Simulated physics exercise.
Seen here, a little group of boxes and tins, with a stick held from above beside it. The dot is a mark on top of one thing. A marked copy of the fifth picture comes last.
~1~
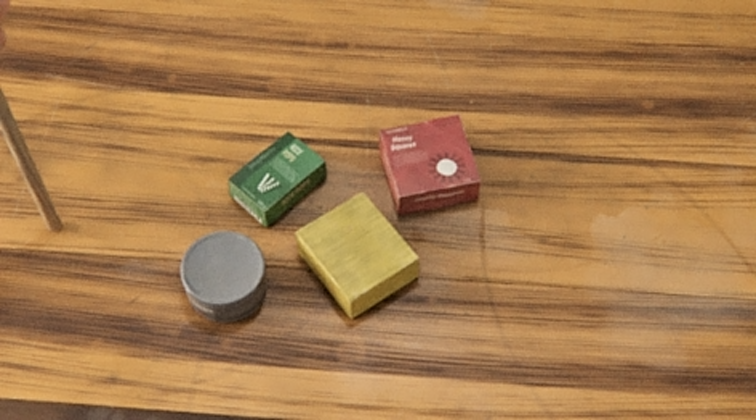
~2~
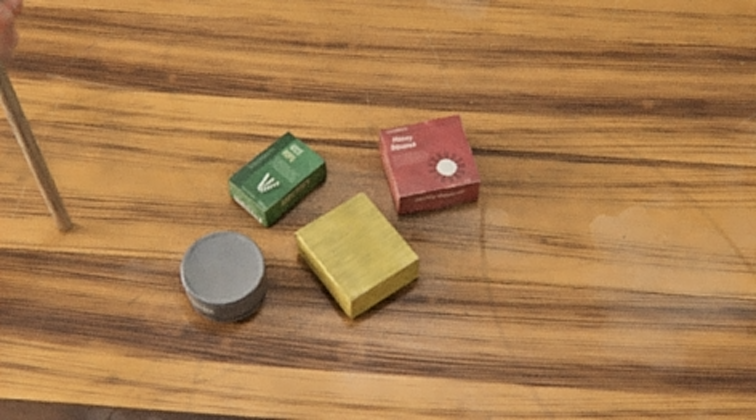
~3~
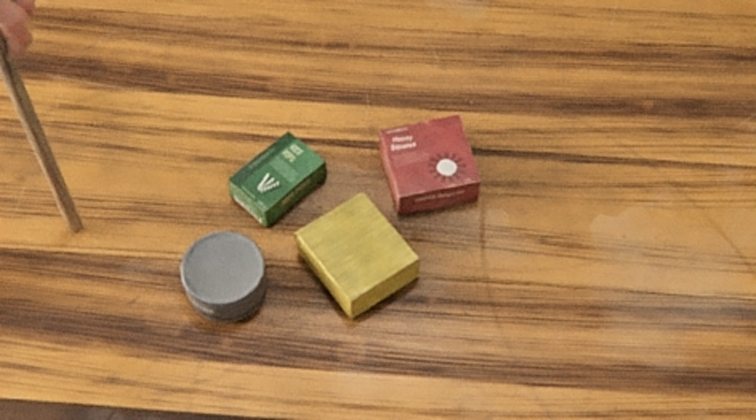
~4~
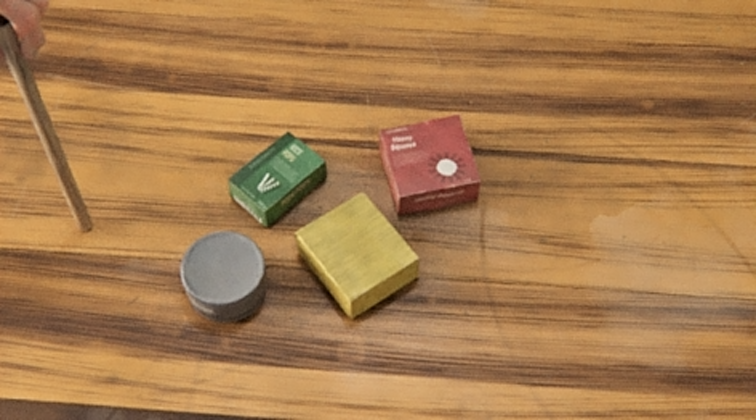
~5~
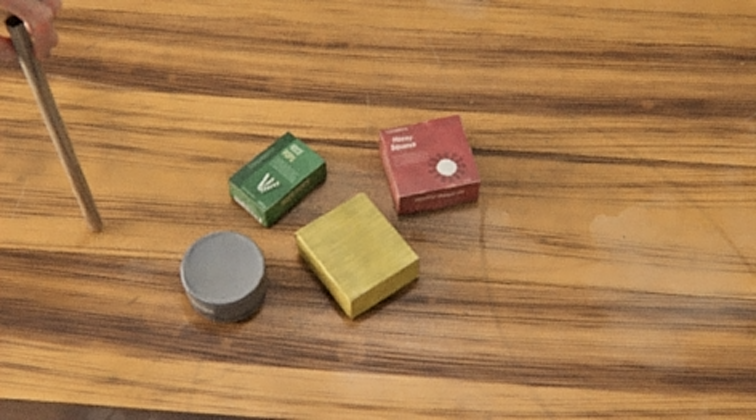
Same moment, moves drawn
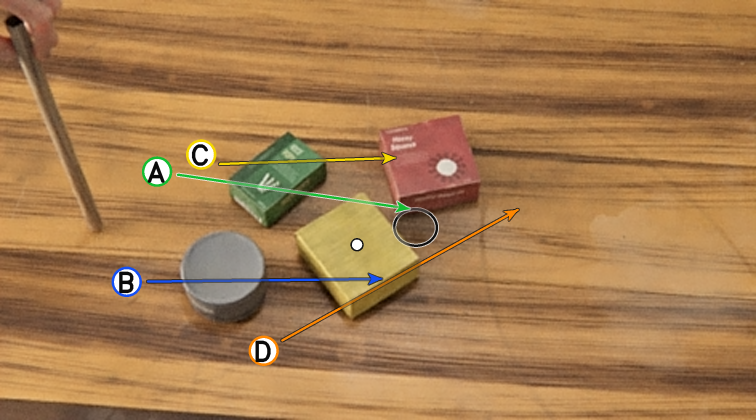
A hand at the upper left held a thin metal stick and moved it slightly to the right across the wooden table, while the green packet, red box, yellow block and grey jar stayed still.
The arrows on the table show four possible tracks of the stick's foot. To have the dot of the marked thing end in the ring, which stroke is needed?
Arrow B does it.
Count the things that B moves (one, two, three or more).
Three or more.
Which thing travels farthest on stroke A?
The green packet goes farthest.
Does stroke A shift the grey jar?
On that stroke, no.
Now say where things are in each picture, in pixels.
The first frame shows yellow block (357, 255); red box (429, 165); green packet (278, 178).
The second frame shows green packet (278, 178); grey jar (225, 277).
The third frame shows yellow block (357, 255); red box (429, 165).
The fourth frame shows green packet (278, 178); grey jar (225, 277).
The fifth frame shows yellow block (357, 255); red box (429, 165); green packet (278, 178).
On the marked copy, A from (178, 175) to (409, 209); B from (148, 282) to (382, 279); C from (220, 164) to (395, 158); D from (282, 341) to (518, 210); the ring at (416, 228); the white dot at (357, 245).
Following B. Soon after the start, foot of the stick (232, 282); yellow block (357, 255); grey jar (277, 283).
Later, foot of the stick (316, 281); yellow block (374, 251); grey jar (324, 313).
In the end, foot of the stick (382, 280); yellow block (411, 236); grey jar (324, 314); the dot on the yellow block is in the ring.
As for the rest, A leaves the dotted thing at (385, 306); C leaves the dotted thing at (357, 255); D leaves the dotted thing at (397, 207).
